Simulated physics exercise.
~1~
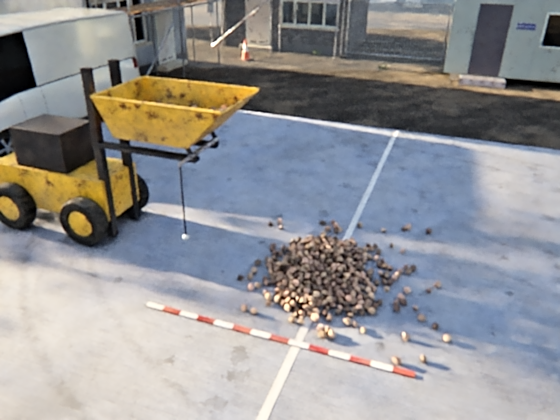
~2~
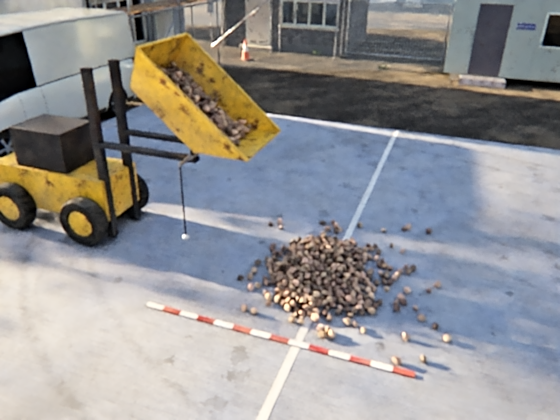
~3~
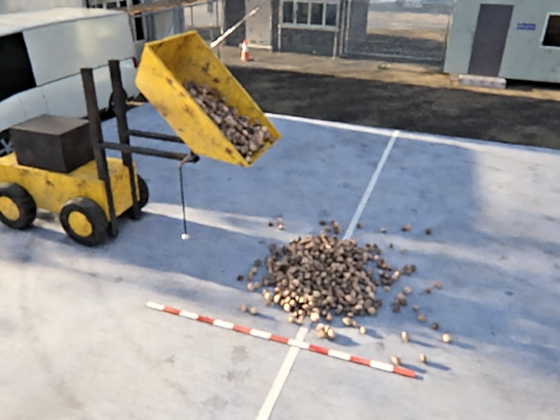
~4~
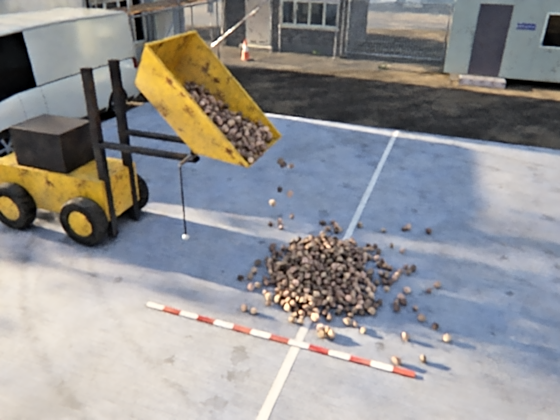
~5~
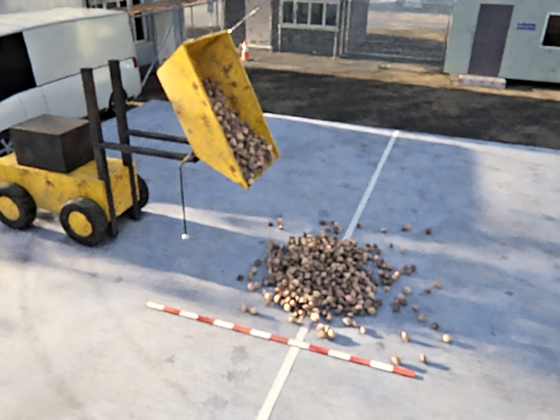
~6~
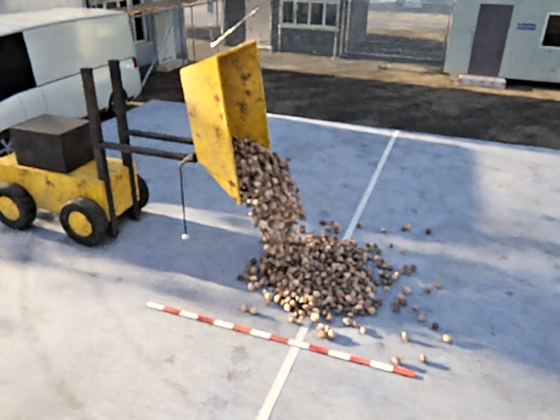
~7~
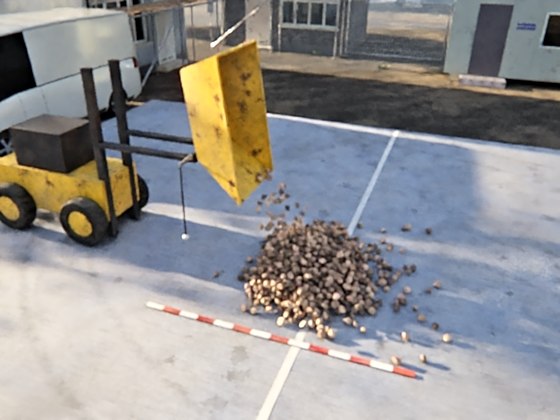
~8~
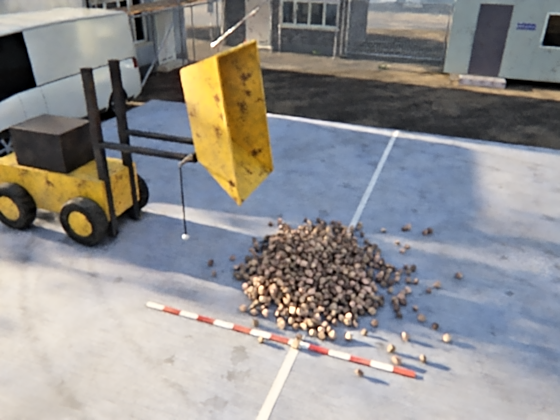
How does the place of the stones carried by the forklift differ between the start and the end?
At the start the stones are up inside the raised yellow skip. At the end they lie on the ground, lower and further right, as part of the loose pile.
A yellow forklift tips its raised skip in stages, emptying brown stones onto a loose pile.
